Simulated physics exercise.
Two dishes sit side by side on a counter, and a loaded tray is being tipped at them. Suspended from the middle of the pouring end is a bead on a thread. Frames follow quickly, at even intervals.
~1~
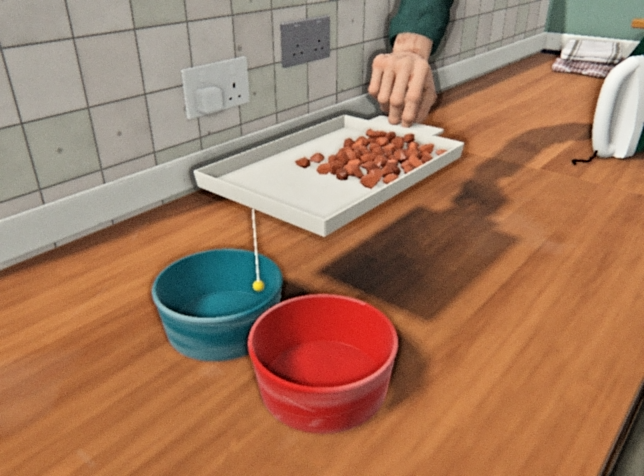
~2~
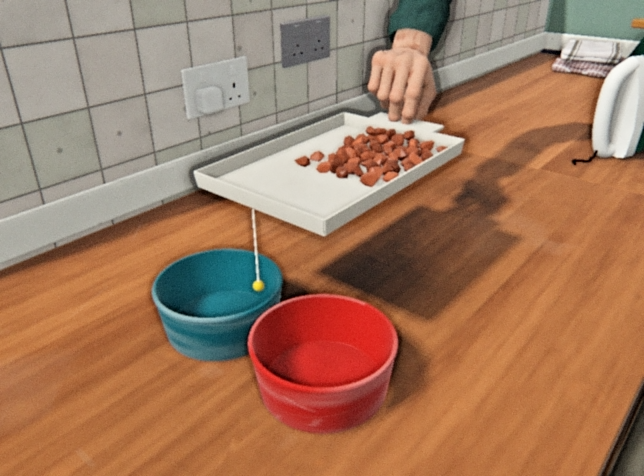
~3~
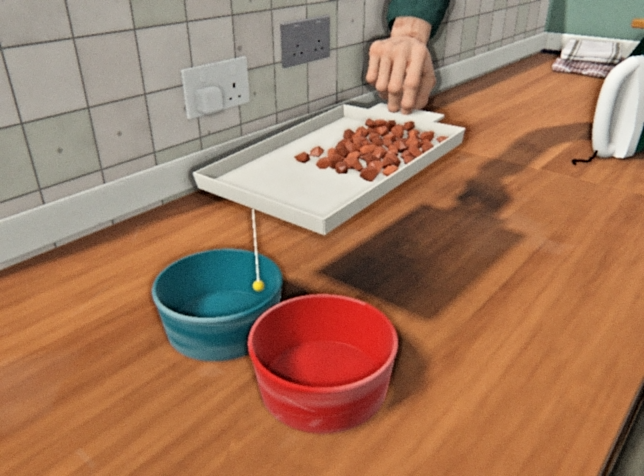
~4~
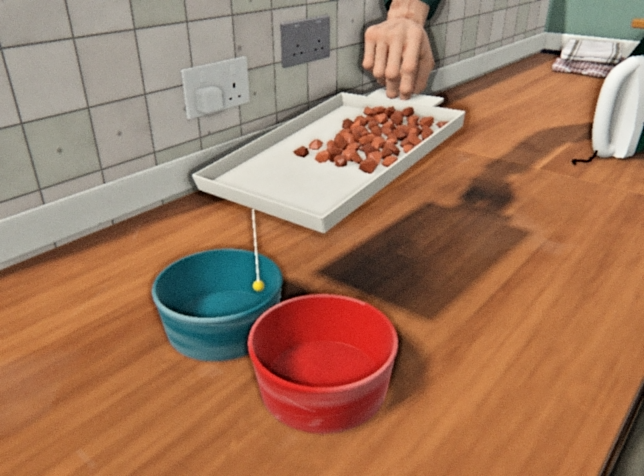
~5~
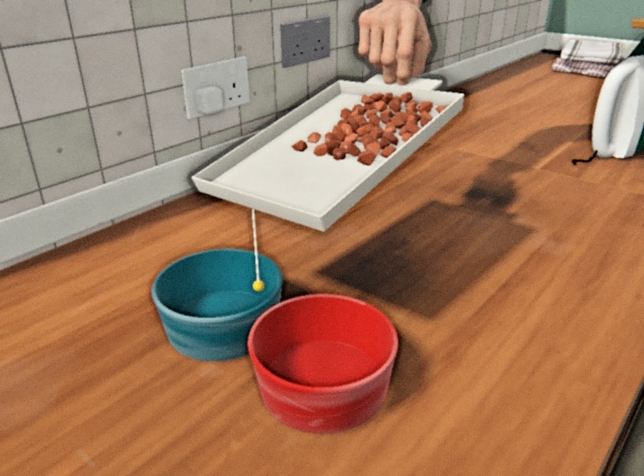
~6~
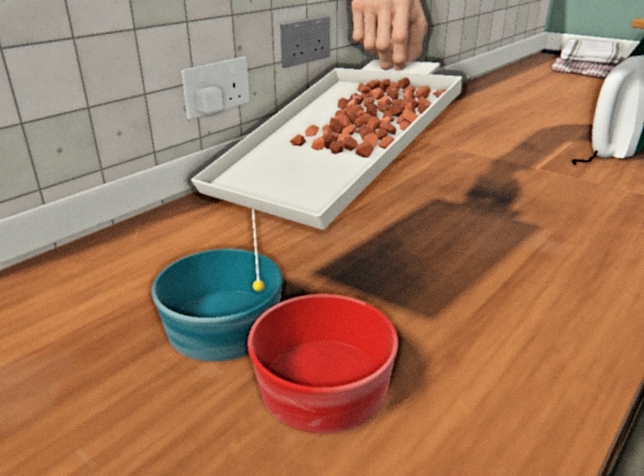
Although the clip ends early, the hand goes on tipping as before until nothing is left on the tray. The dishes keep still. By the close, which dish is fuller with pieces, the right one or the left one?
The left one.
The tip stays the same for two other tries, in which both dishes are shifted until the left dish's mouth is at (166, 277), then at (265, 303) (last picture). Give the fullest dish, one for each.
Try 1 - the dish at left, try 2 - the dish at left.
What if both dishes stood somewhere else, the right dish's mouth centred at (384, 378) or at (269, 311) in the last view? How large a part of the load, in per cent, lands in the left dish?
About 40 per cent, then about 30 per cent.
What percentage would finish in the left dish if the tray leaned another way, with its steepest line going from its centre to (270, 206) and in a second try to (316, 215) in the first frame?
Somewhere close to 20 % the first time, 0 % the second.
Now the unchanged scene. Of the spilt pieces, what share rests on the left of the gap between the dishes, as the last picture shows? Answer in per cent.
Around 100 %.
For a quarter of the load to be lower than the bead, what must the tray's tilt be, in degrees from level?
Tilt: Around 75 degrees.
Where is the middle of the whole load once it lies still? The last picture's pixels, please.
Around (207, 331), give or take.
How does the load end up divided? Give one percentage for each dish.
At the end, 70 percent of the load sits in the left dish and 0 percent in the right dish.
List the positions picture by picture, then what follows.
In the first frame, corners of the pouring end (197, 171) and (324, 219), level; middle of the load (378, 153), bits of crushed brick; left dish (170, 329); right dish (274, 396); bead on its thread (259, 286).
In the second frame, corners of the pouring end (197, 171) and (324, 219), level; middle of the load (378, 151).
In the third frame, corners of the pouring end (196, 173) and (323, 218), tipped barely, lowest at the left corner; middle of the load (378, 144).
In the fourth frame, corners of the pouring end (195, 175) and (322, 216), tipped a little, lowest at the left corner; middle of the load (377, 133).
In the fifth frame, corners of the pouring end (195, 177) and (320, 215), tipped a little, lowest at the left corner; middle of the load (375, 122).
In the sixth frame, corners of the pouring end (194, 179) and (318, 214), tipped clearly, lowest at the left corner; middle of the load (373, 111); left dish (170, 329); right dish (274, 396).
Just after the last frame, tray tipped steeply; almost all on the tray; about a tenth in the air.
A moment on, tray tipped past a quarter turn; roughly a third on the tray; roughly half in the left dish; roughly a quarter outside both; about a tenth in the air.
Further on, tray tipped past a quarter turn; the larger part in the left dish; roughly a quarter outside both.
When it is over, tray tipped past a quarter turn; not one in the right dish; the larger part in the left dish; roughly a quarter outside both.
